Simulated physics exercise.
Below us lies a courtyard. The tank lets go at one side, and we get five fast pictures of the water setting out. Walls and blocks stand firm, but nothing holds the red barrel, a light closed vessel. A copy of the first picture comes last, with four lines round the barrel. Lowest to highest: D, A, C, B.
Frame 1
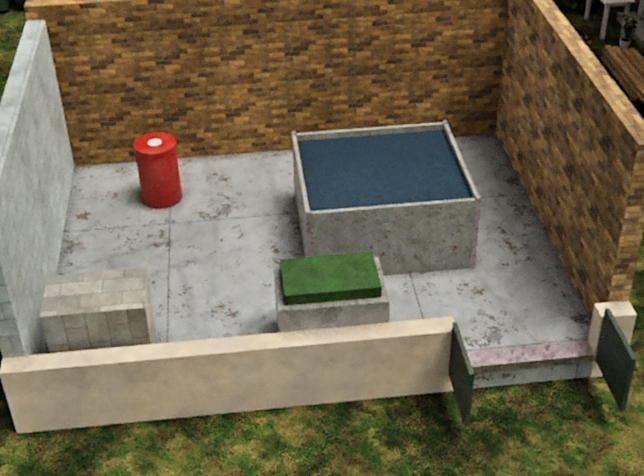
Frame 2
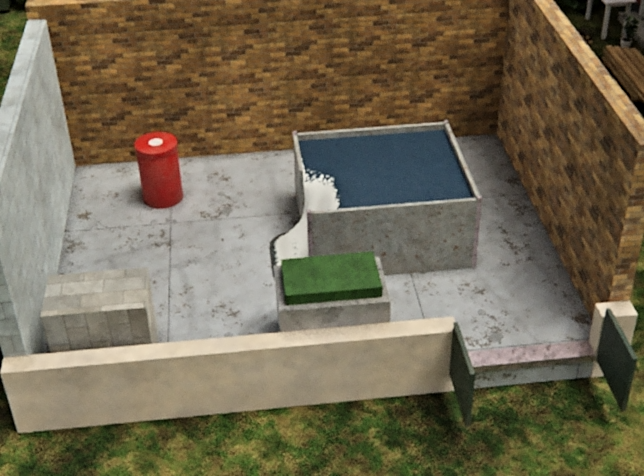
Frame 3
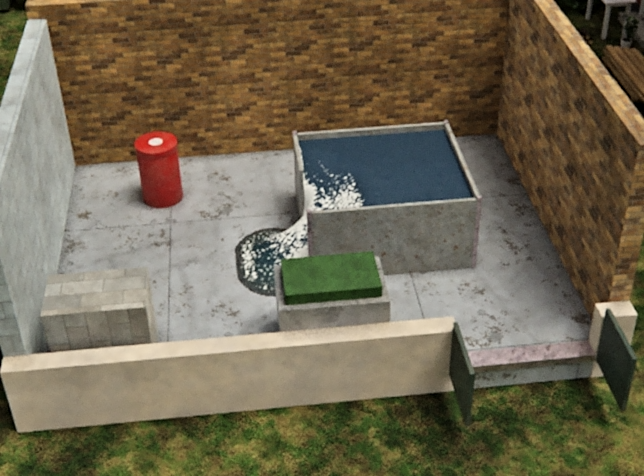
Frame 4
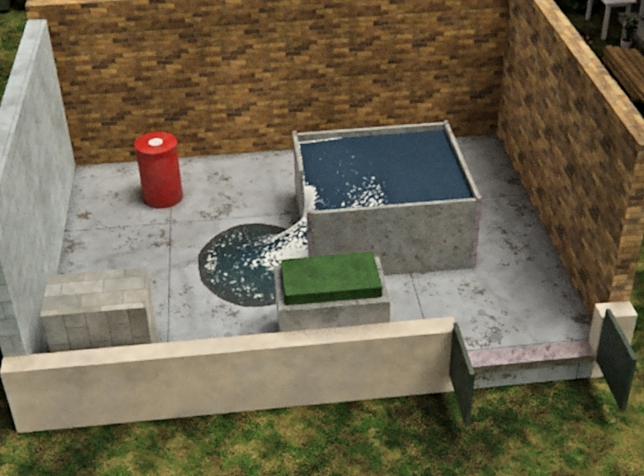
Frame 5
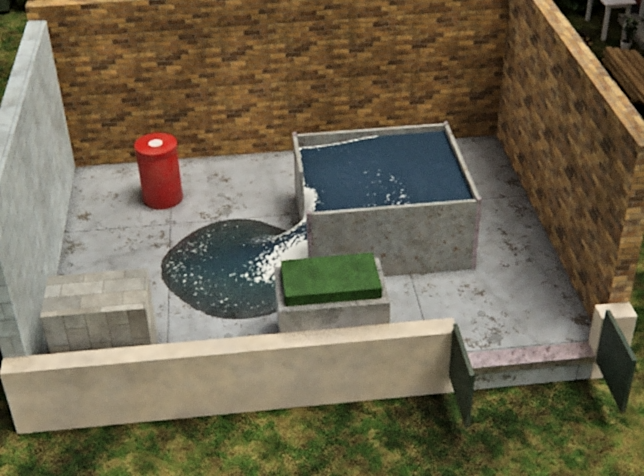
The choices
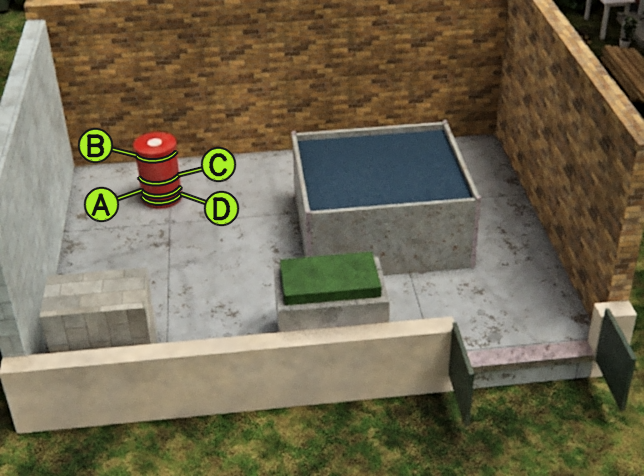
In a walled courtyard with an open gate, water poured from the left side of a full raised tank and spread across the concrete in a widening dark puddle between the red barrel and a green-topped block.
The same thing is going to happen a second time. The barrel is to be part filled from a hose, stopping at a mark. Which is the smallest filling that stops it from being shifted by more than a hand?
Level C just does it.
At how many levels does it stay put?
Two of the four.
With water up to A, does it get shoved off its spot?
Yes, that goes wrong.
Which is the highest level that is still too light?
Here it is level A.
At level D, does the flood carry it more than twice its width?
Yes.
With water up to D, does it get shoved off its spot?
Yes, it does.
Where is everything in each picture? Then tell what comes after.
In the first picture, lid of the red barrel at (155, 143); tank full, its middle at (381, 170); open gate at (524, 313).
In the second picture, water covers 2 % of the ground, mostly out of sight from here.
In the third picture, water covers 4 % of the ground, mostly out of sight from here.
In the fourth picture, 7 % of the ground wet, in view closest to the barrel at (234, 230).
In the fifth picture, lid of the red barrel at (156, 144); 11 % of the ground wet, in view closest to the barrel at (194, 235).
On the marked copy, A at (160, 196); B at (155, 160); C at (158, 183); D at (161, 203); from the bottom up D, A, C, B.
For level A, it is pushed about its own width away.
For level B, it does not move.
For level C, it does not move.
For level D, it is pushed about 3 times its own width away.
